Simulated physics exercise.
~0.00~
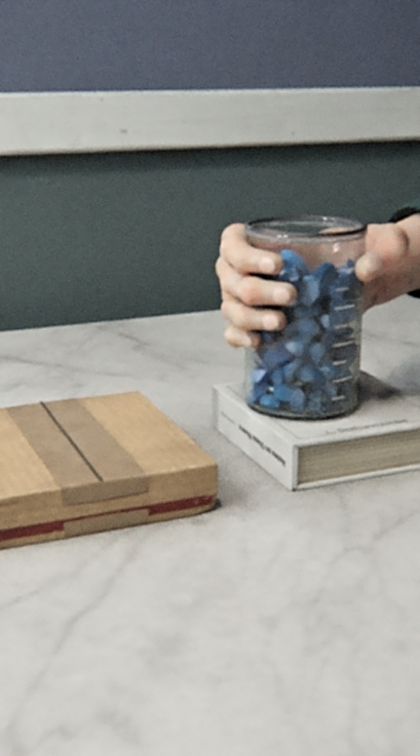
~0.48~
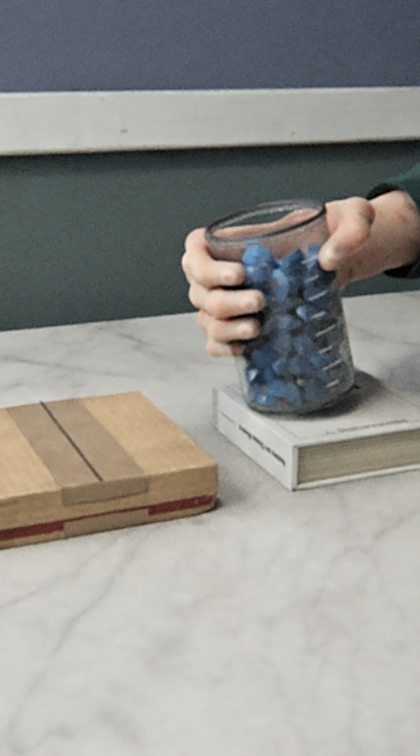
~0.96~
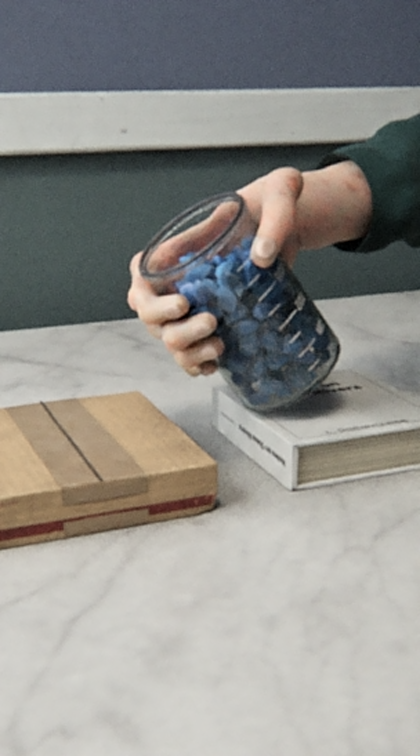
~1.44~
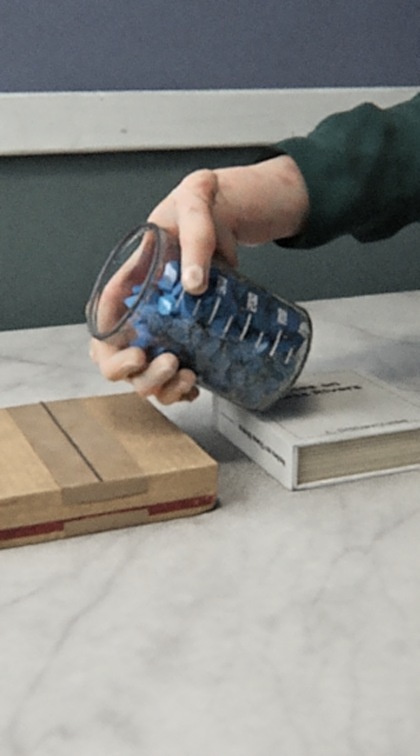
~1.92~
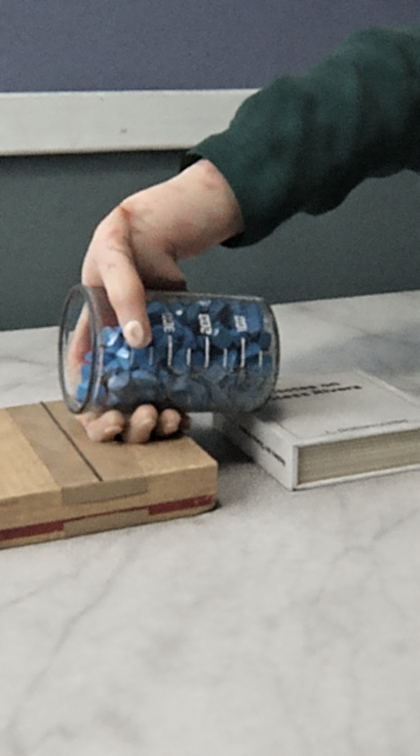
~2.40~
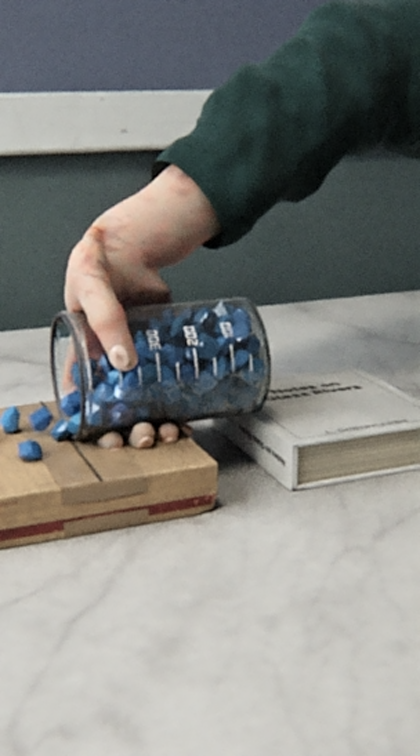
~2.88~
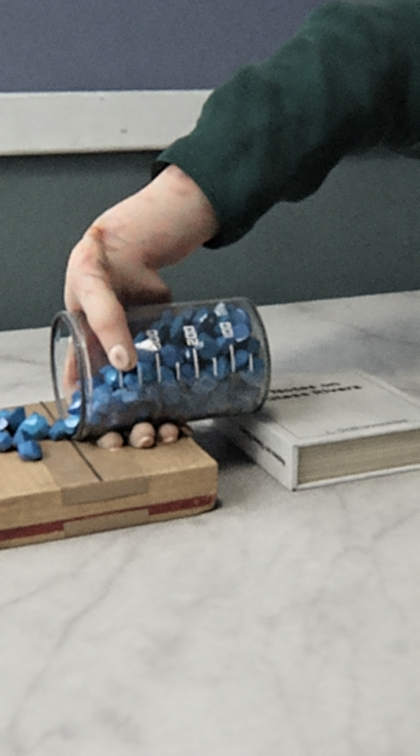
A hand in a dark green sleeve grips a clear beaker of blue stones standing on a pale book at the right of a marble surface, with a flat wooden box at the left, all seen from a still, slightly raised view before a dark wall with a white rail. The hand leans the beaker to the left, and the stones stay inside as it tilts further. It lowers the beaker onto its side, its mouth over the box. A few stones tumble out onto the wood. The beaker ends lying level on the box, still held, with most stones inside.
